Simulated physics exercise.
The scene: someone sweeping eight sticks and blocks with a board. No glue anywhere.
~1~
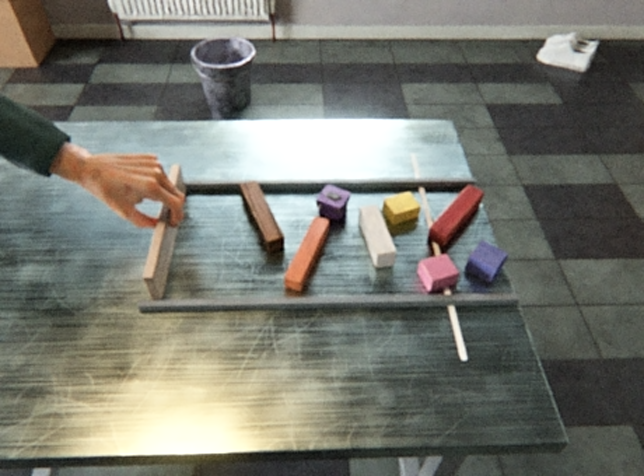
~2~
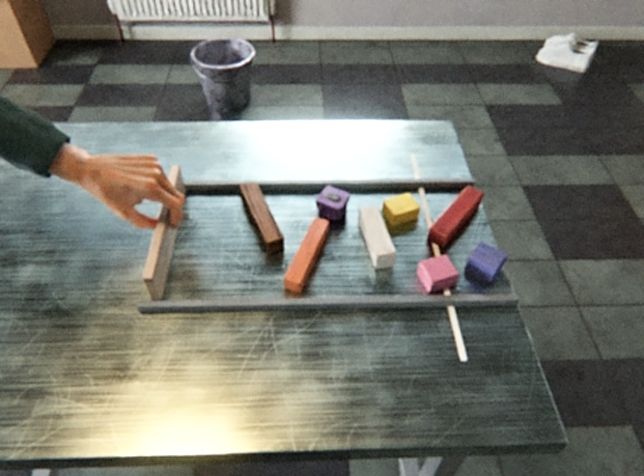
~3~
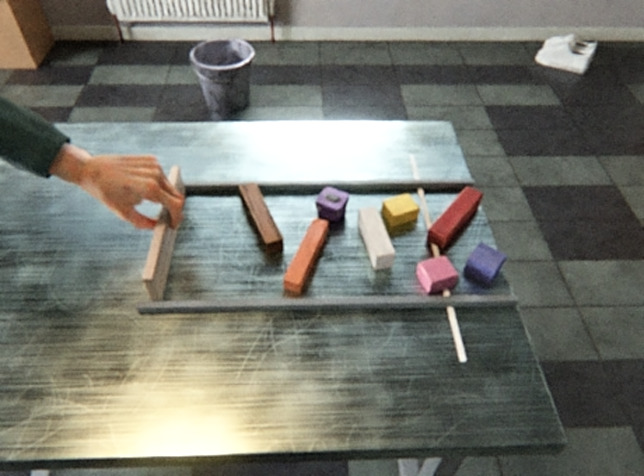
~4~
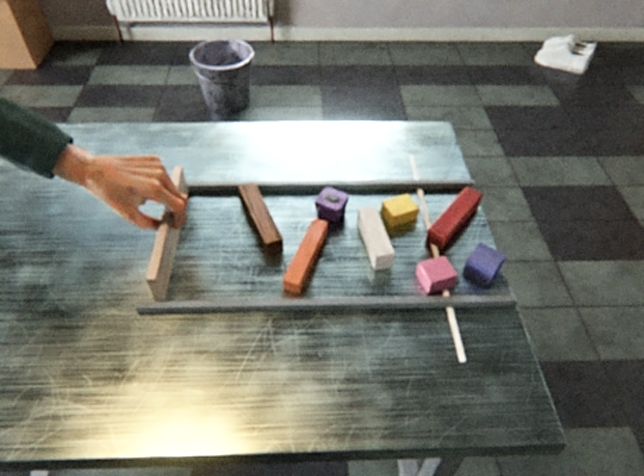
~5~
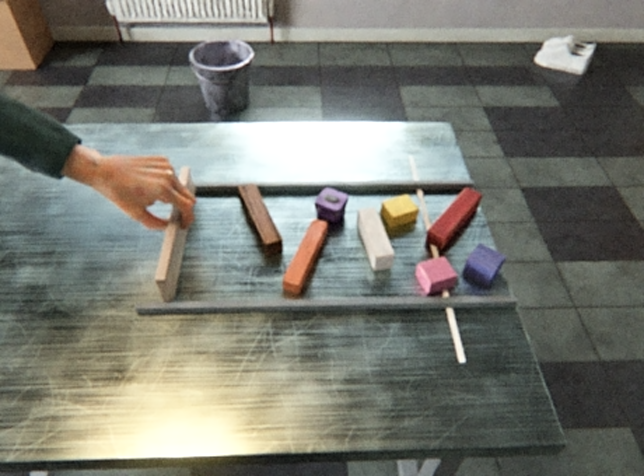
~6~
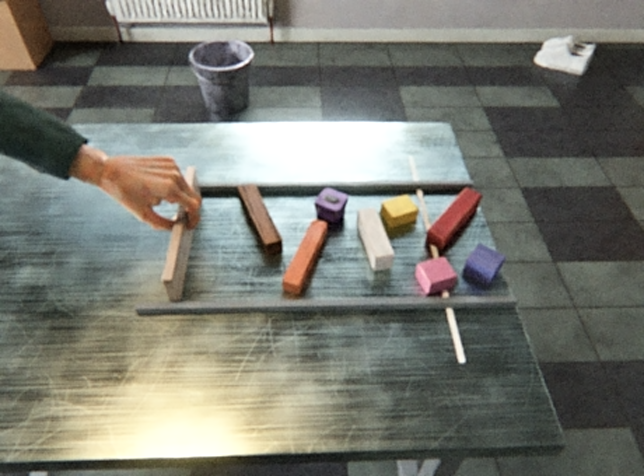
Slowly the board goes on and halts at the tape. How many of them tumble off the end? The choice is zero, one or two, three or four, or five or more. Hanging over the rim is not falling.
Outcome: The number that fall off is one or two.
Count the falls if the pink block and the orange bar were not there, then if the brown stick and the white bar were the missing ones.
First 1, then 0.
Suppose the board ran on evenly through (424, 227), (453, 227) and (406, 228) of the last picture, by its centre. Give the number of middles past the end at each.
In that order 1, 4 and 0.
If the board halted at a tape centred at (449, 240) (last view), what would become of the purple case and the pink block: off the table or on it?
The purple case is kept; the pink block stays on.
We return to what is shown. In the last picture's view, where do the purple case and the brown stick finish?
First (455, 201), then (437, 216).
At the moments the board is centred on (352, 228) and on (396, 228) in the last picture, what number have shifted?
The counts are 5 and 7.
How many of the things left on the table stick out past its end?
The number is 3.
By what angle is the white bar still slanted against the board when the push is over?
Near 20 degrees.
A little later, none off yet; blue block at rest near (484, 264); red stick at rest near (454, 218); pink block at rest near (436, 275).
When it is over, the number that fall off is one or two; down, red stick.
